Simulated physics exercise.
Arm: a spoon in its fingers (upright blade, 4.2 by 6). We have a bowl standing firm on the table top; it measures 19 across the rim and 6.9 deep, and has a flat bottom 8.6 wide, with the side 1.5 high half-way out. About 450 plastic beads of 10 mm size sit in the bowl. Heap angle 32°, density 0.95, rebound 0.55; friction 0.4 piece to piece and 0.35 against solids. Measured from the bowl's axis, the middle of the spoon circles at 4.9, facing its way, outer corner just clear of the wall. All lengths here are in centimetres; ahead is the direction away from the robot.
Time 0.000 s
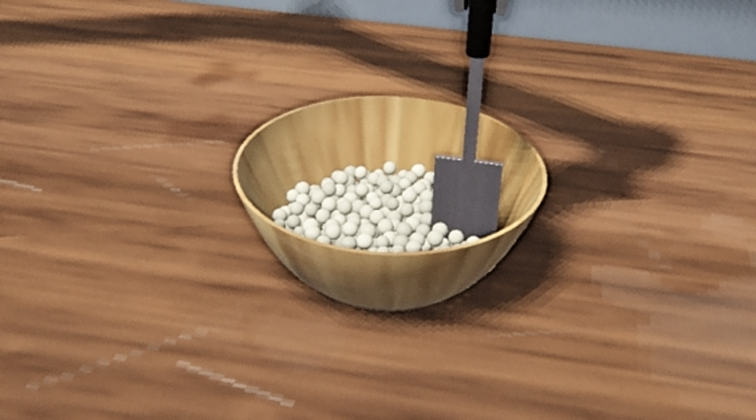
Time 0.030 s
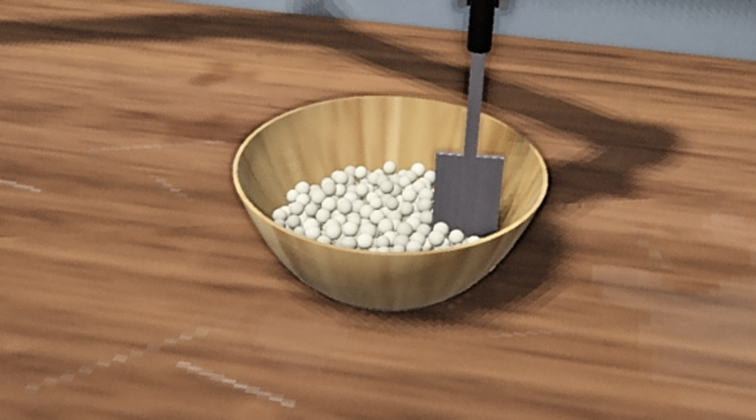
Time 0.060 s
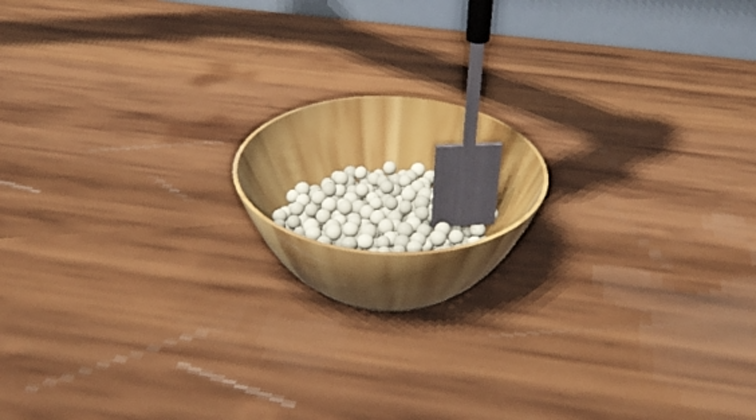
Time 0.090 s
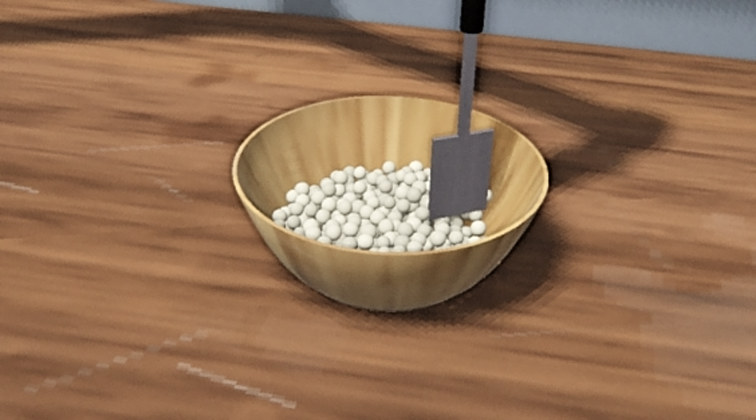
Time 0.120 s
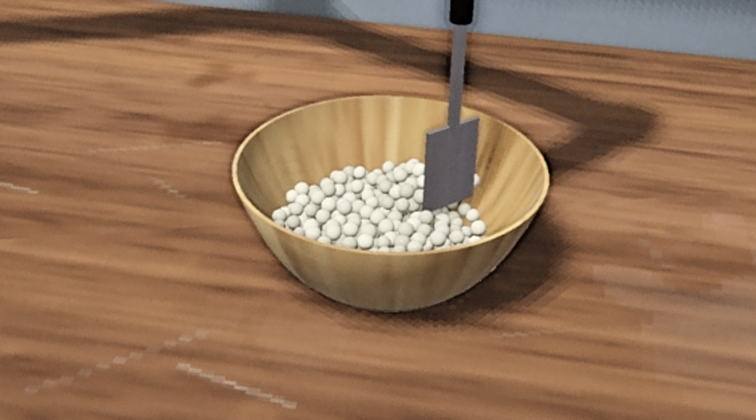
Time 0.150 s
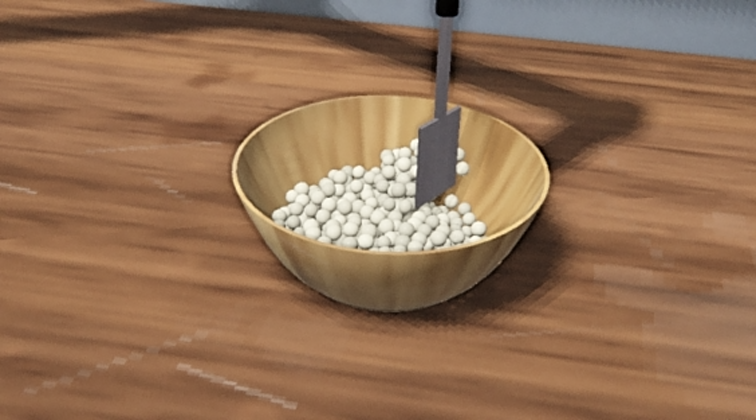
A wooden bowl of small white beads sat on a wooden table while a flat, upright metal spoon swept along its right side toward the back, turning as it went and pushing some beads up.
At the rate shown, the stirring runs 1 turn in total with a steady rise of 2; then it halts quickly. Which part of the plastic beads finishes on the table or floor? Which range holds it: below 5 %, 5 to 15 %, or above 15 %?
The range below 5 %.
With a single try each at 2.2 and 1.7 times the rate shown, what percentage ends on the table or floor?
Estimates in order: Some 10 % and some 5 %.
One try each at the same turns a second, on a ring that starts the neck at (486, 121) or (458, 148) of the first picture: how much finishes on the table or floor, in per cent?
Near 0 per cent and near 0 per cent, in that order.
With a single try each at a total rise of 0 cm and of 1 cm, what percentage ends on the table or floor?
Near 0 in a hundred, then near 0 in a hundred.
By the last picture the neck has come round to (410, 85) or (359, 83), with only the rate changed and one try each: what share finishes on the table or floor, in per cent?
About 0 % for one try and about 10 % for the other, in order.
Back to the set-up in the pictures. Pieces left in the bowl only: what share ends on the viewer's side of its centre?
I'd put it at roughly 55 per cent.
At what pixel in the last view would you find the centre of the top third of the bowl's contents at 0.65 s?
It is centred roughly at (388, 247).
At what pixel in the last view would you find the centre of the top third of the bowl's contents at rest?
I'd put it at about (383, 238).
After 0.40 s, 177° round, highest piece 8 above the table; 447 in the bowl.
After 0.65 s, 293° round, highest piece 7 above the table; 447 in the bowl.
After 0.97 s, 0° round, highest piece 5 above the table; 447 in the bowl.
After 1.67 s, 0° round, highest piece 5 above the table; 447 in the bowl.
At rest, 447 in the bowl. That is 0 % on the table or floor.
